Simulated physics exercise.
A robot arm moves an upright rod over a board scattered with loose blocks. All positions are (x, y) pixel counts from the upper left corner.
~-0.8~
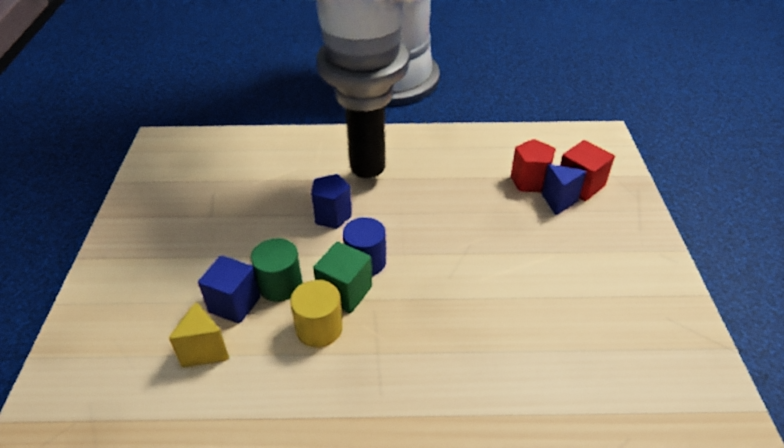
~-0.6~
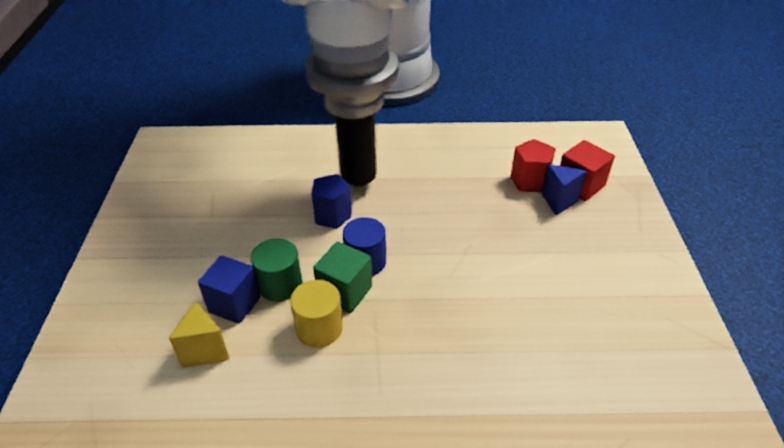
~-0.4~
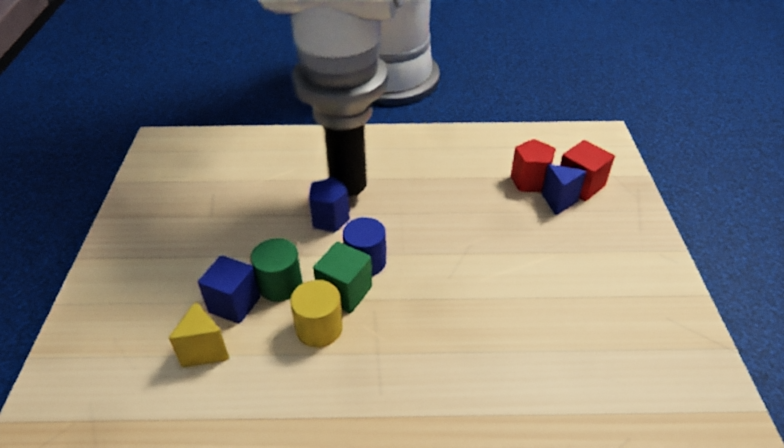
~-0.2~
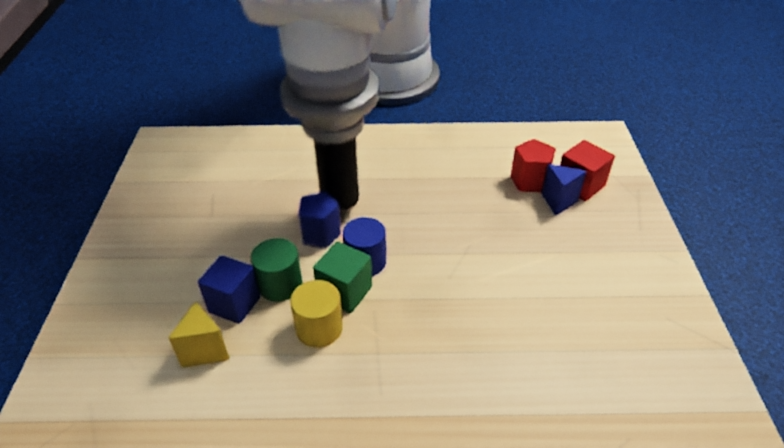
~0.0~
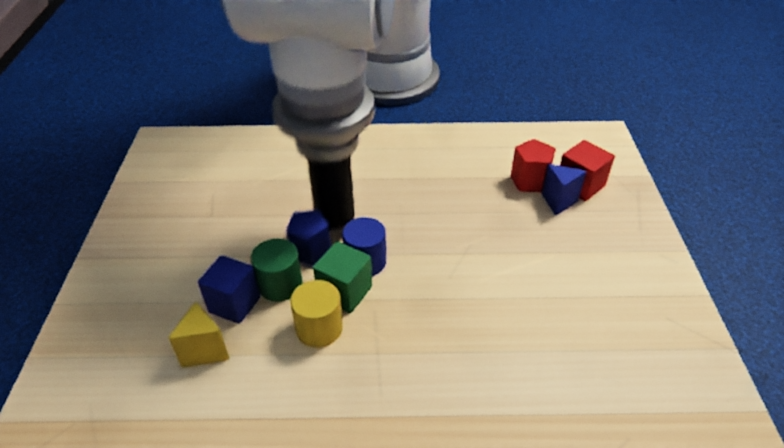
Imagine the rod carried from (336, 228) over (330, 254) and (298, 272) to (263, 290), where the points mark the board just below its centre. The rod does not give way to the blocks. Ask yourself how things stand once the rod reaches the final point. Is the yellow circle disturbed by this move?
At the end of the path, the yellow circle remains in its old spot.
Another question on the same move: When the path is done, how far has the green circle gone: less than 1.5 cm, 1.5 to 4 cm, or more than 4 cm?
More than 4 cm.
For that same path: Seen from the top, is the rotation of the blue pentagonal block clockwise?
No, it doesn't check out.
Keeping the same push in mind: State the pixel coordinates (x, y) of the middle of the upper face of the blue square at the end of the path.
If I read the scene right, the answer is (196, 289).
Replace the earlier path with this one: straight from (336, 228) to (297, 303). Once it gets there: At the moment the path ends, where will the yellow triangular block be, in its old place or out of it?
That block is shifted.
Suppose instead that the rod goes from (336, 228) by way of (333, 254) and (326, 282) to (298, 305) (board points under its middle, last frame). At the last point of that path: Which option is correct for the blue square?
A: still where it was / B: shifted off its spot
B
The first path, step by step. One third of the way, rod at (328, 244); blue square at (209, 281), turned 30° clockwise; green circle at (259, 272); blue pentagonal block at (292, 247), turned 20° clockwise.
Two thirds of the way, rod at (296, 262); blue square at (196, 289), turned 75° clockwise; green circle at (236, 305); blue pentagonal block at (269, 273), turned 15° anticlockwise.
At the end, rod at (260, 280); blue square at (196, 289), turned 75° clockwise; green circle at (231, 330); blue pentagonal block at (252, 293), turned 80° anticlockwise; yellow circle still.
